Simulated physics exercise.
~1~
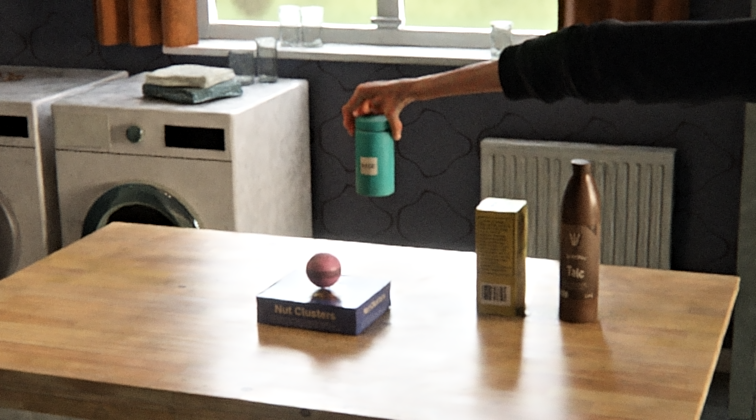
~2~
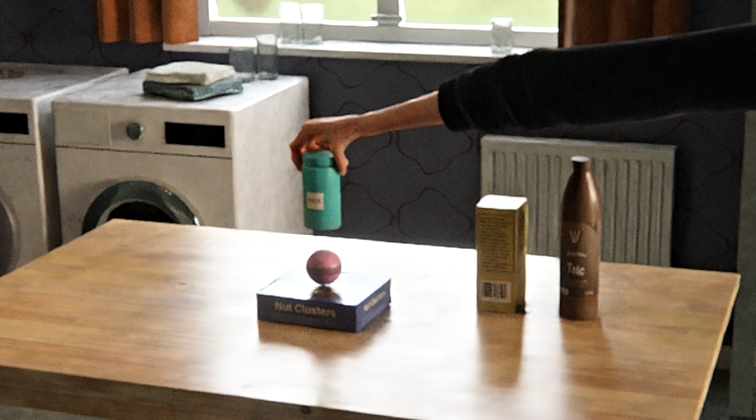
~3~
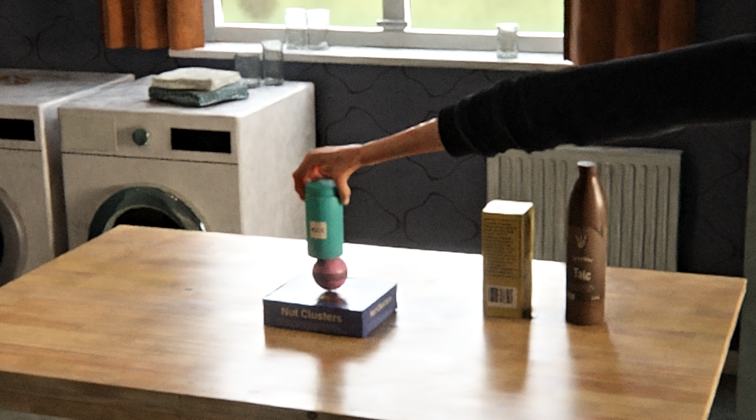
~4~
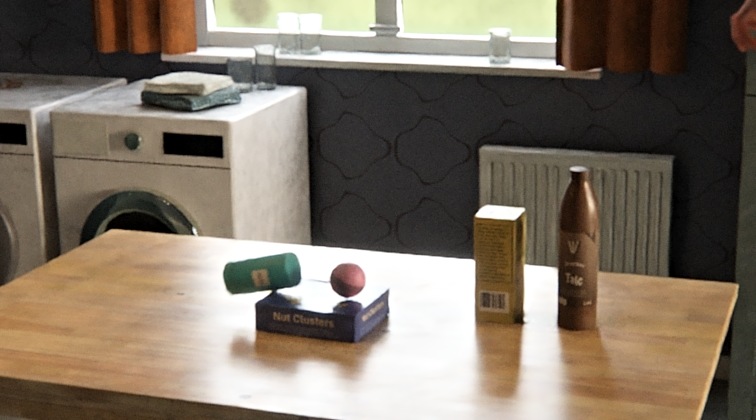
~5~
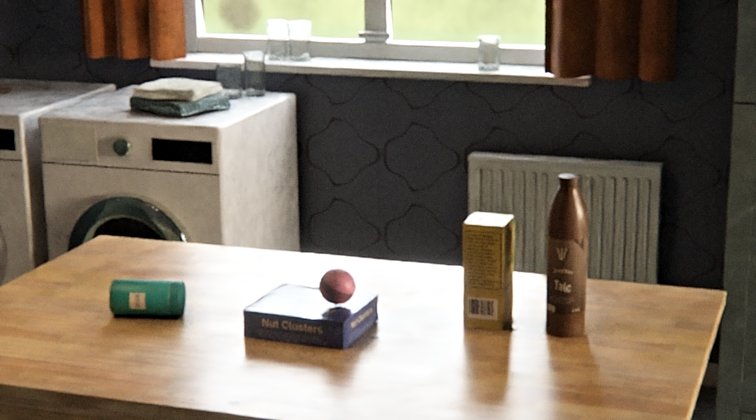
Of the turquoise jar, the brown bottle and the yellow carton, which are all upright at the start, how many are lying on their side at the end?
One of them is lying on its side at the end, the turquoise jar.
